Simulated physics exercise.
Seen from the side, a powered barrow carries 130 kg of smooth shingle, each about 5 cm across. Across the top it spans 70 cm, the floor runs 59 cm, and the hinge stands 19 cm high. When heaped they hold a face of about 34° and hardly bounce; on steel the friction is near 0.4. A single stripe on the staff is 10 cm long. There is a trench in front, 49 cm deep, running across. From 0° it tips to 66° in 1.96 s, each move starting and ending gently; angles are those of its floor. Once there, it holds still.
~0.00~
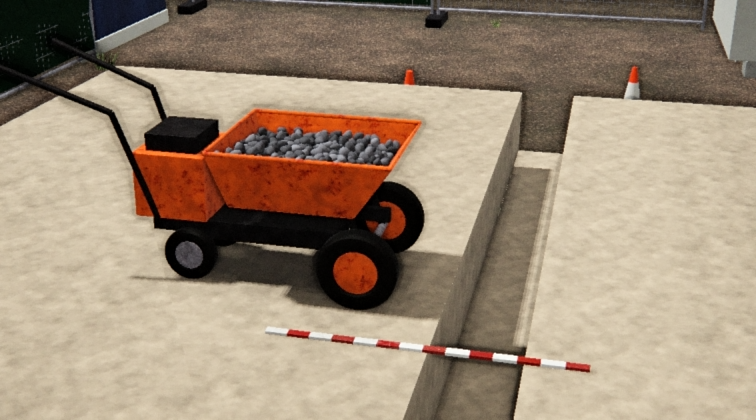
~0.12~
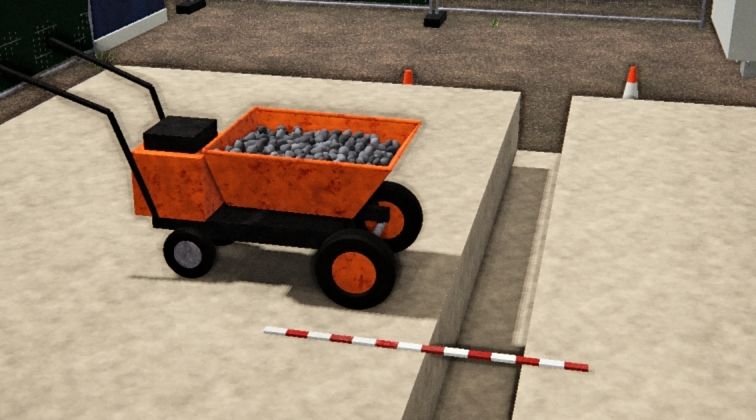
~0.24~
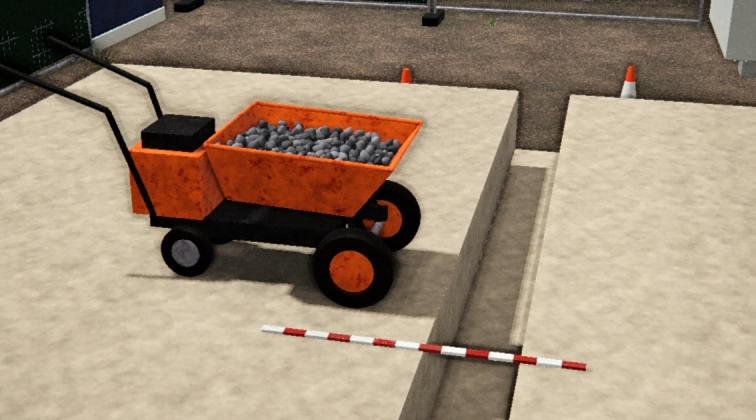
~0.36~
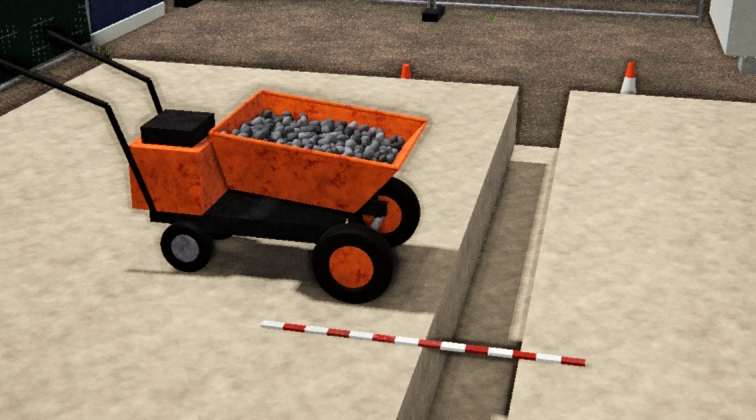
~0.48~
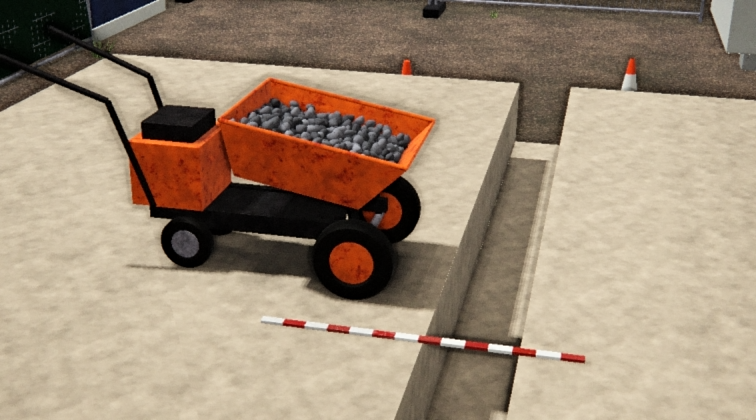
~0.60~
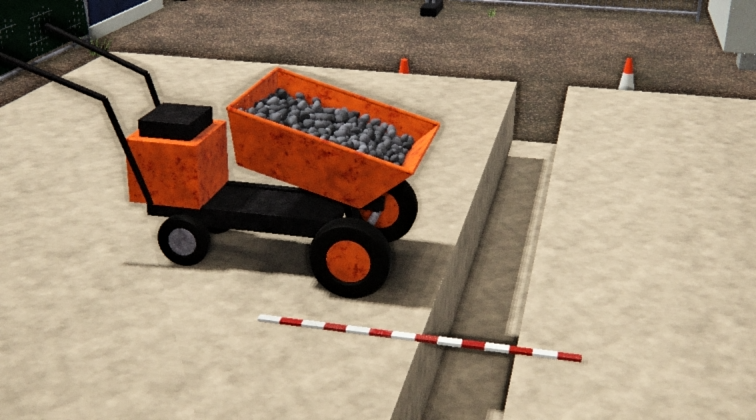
Orange powered barrow loaded with grey stones standing beside a trench, its tray slowly tilting forward to the right, rear end rising.
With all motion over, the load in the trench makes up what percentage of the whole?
It makes up about 84 percent of the whole load.
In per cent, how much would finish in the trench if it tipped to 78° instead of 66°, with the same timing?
In that case near 80 per cent.
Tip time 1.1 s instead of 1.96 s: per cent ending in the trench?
With that change, it comes to around 70 per cent.
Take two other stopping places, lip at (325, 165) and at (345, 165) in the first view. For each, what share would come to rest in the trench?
I'd expect some 85 per cent, then some 100.
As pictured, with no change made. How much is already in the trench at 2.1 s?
Some 40 per cent.
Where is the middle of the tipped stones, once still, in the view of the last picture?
About (497, 355).
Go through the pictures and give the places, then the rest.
In the first frame, the tray is at 0°, its lip at (391, 169); the top of the load is at (304, 142).
In the second frame, the tray is at 1°, its lip at (391, 170); the top of the load is at (296, 140); the stones move at 0.1 m/s on average.
In the third frame, lip at (393, 170), floor tilted 3°, highest stones at (278, 135); the stones move at 0.2 m/s on average.
In the fourth frame, lip at (399, 169), floor tilted 6°, highest stones at (277, 124); the stones move at 0.3 m/s on average.
In the fifth frame, lip at (407, 169), floor tilted 10°, highest stones at (273, 113); the stones move at 0.3 m/s on average.
In the sixth frame, lip at (413, 173), floor tilted 15°, highest stones at (277, 102); the stones move at 0.4 m/s on average.
After 1.5 s the floor is at 56°; 98 % in the tray, 2 % in the trench; the foremost stones are at (490, 243).
After 2.1 s the floor is at 66°; 47 % in the tray, 42 % in the trench, 11 % past the trench; the foremost stones are at (617, 294).
After 2.4 s the floor is at 66°; 26 % in the tray, 58 % in the trench, 16 % past the trench; the foremost stones are at (671, 296).
After 4.4 s the floor is at 66°; 0 % in the tray, 84 % in the trench, 16 % past the trench; the foremost stones are at (695, 306).
